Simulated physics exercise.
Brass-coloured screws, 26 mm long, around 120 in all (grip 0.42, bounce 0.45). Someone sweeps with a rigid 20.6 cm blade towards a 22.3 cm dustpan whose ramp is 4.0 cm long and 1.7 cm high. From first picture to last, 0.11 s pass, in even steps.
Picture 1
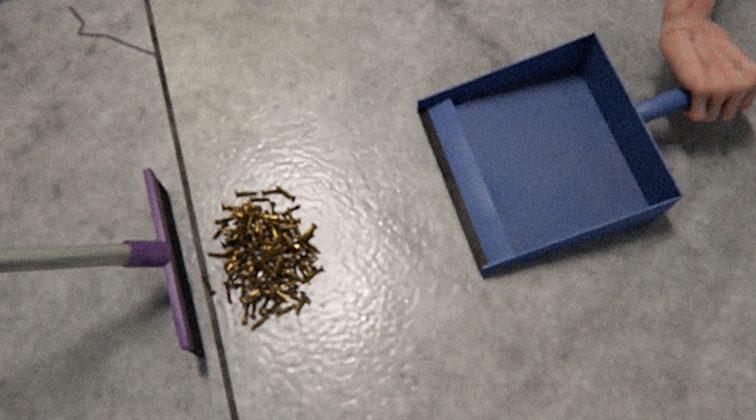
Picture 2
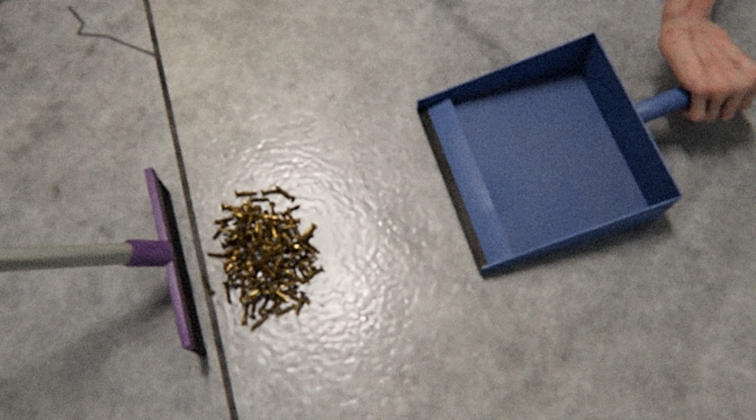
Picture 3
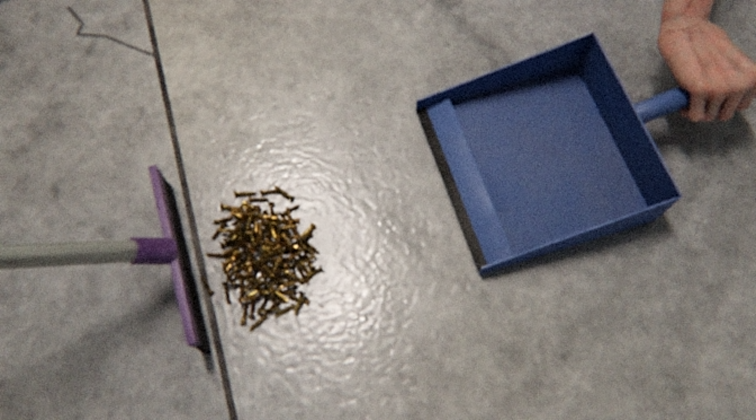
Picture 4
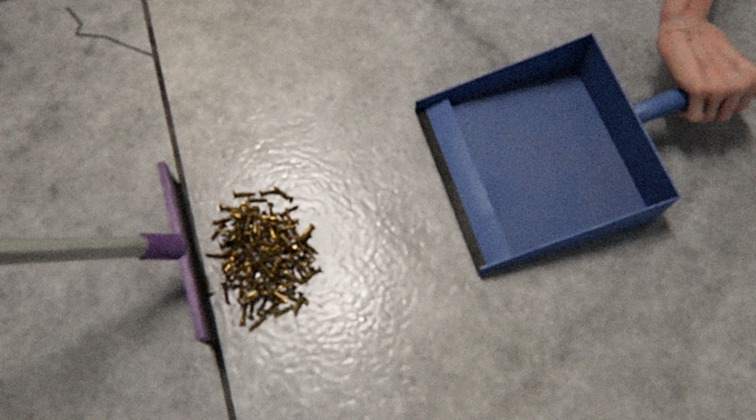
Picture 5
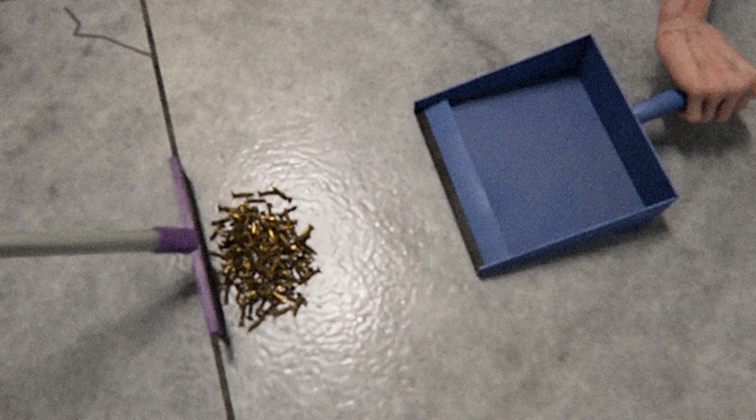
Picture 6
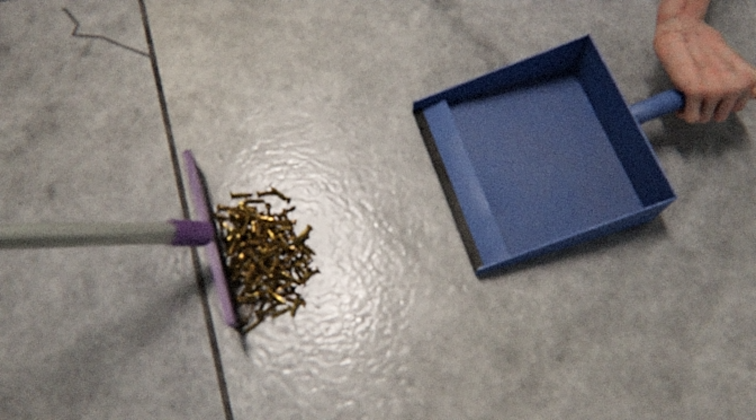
Purple-edged sweeping blade on a pale handle sliding right into a pile of brass-coloured screws, a hand holding a blue dustpan opposite.
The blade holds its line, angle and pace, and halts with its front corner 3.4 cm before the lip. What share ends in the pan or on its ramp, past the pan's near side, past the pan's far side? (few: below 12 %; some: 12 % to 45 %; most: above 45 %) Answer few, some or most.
In the pan or on its ramp: Some; past the pan's near side: Few; past the pan's far side: Few.
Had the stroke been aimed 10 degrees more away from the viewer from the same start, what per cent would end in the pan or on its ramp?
In that case some 20 per cent.
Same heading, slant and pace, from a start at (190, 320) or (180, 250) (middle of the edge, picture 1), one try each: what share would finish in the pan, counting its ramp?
Some 30 and 25 per cent.
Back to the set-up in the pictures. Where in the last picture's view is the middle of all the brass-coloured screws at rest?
Around (434, 173).
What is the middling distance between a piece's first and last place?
About 24 cm.
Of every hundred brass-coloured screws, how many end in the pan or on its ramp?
Some 30 per cent.
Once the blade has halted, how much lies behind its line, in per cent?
Some 5 per cent.
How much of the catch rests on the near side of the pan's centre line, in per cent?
Some 20 per cent.
Then, 0.15 s after the last picture, middle of the blade 14 cm from the lip; 0 % over the lip, far side 0 %, near side 0 %.
Then, 0.24 s after the last picture, middle of the blade 7 cm from the lip; 0 % over the lip, far side 0 %, near side 0 %.
Then, 0.47 s after the last picture, middle of the blade 4 cm from the lip; 35 % over the lip, far side 5 %, near side 0 %.
In the end, pan 30 %, near side 0 %, far side 5 %, in front of the lip or behind the blade 60 %.
